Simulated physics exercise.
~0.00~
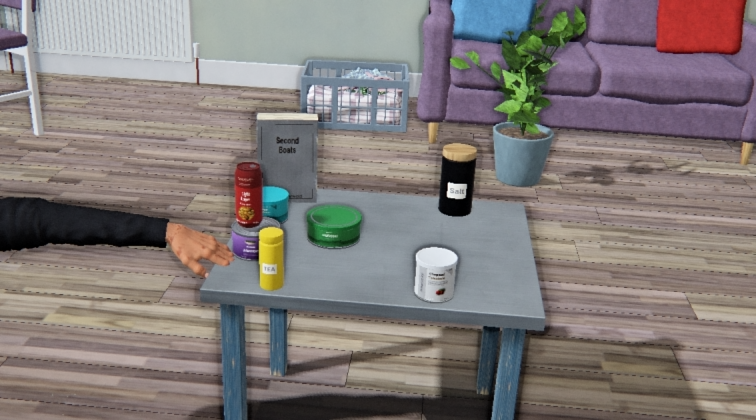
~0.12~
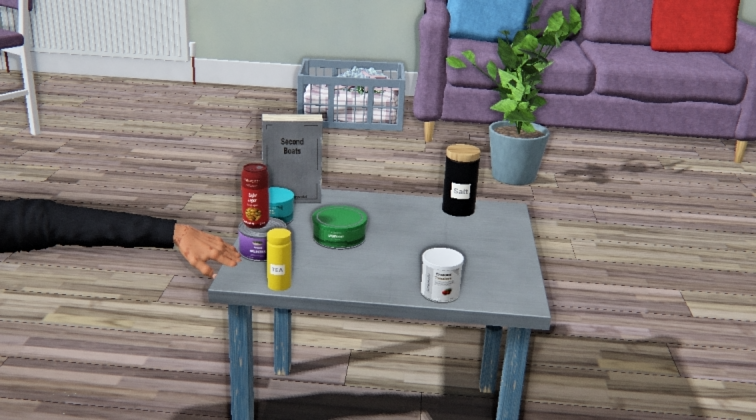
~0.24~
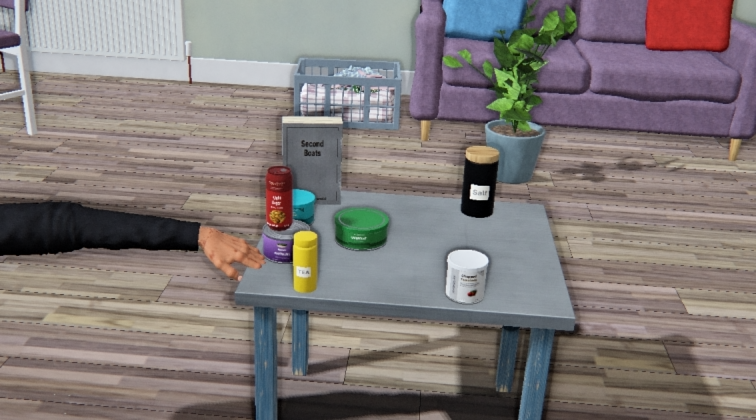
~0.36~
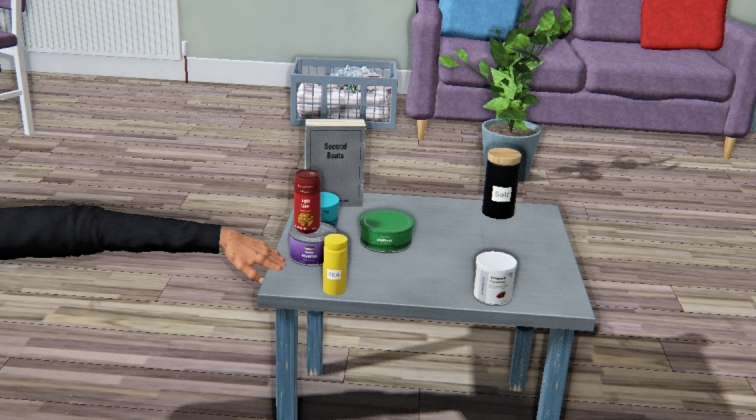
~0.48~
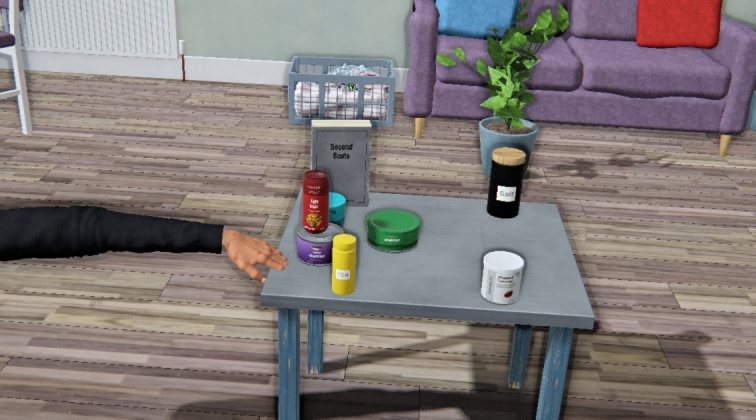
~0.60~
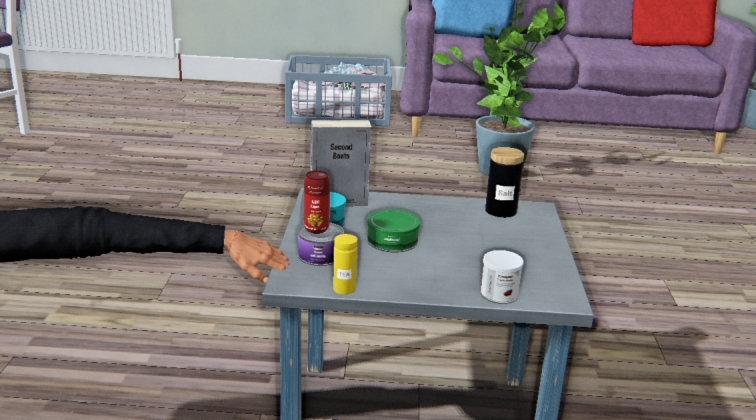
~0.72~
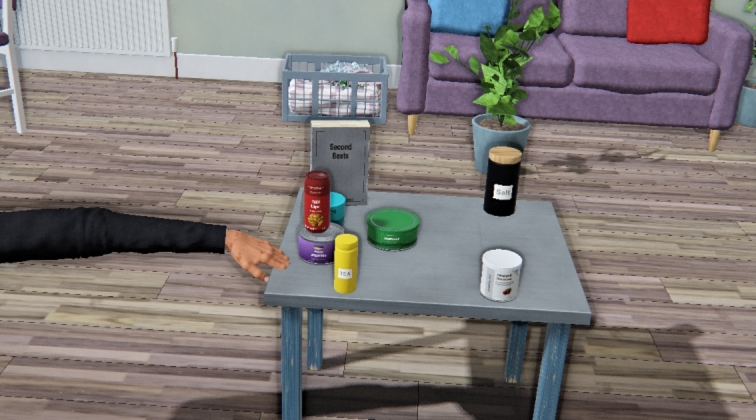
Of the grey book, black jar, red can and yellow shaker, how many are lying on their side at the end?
None of them are lying on their side. The grey book, black jar, red can and yellow shaker all still stand upright on the table.
A small grey table of containers shifts right beside a hand, and everything stays standing.
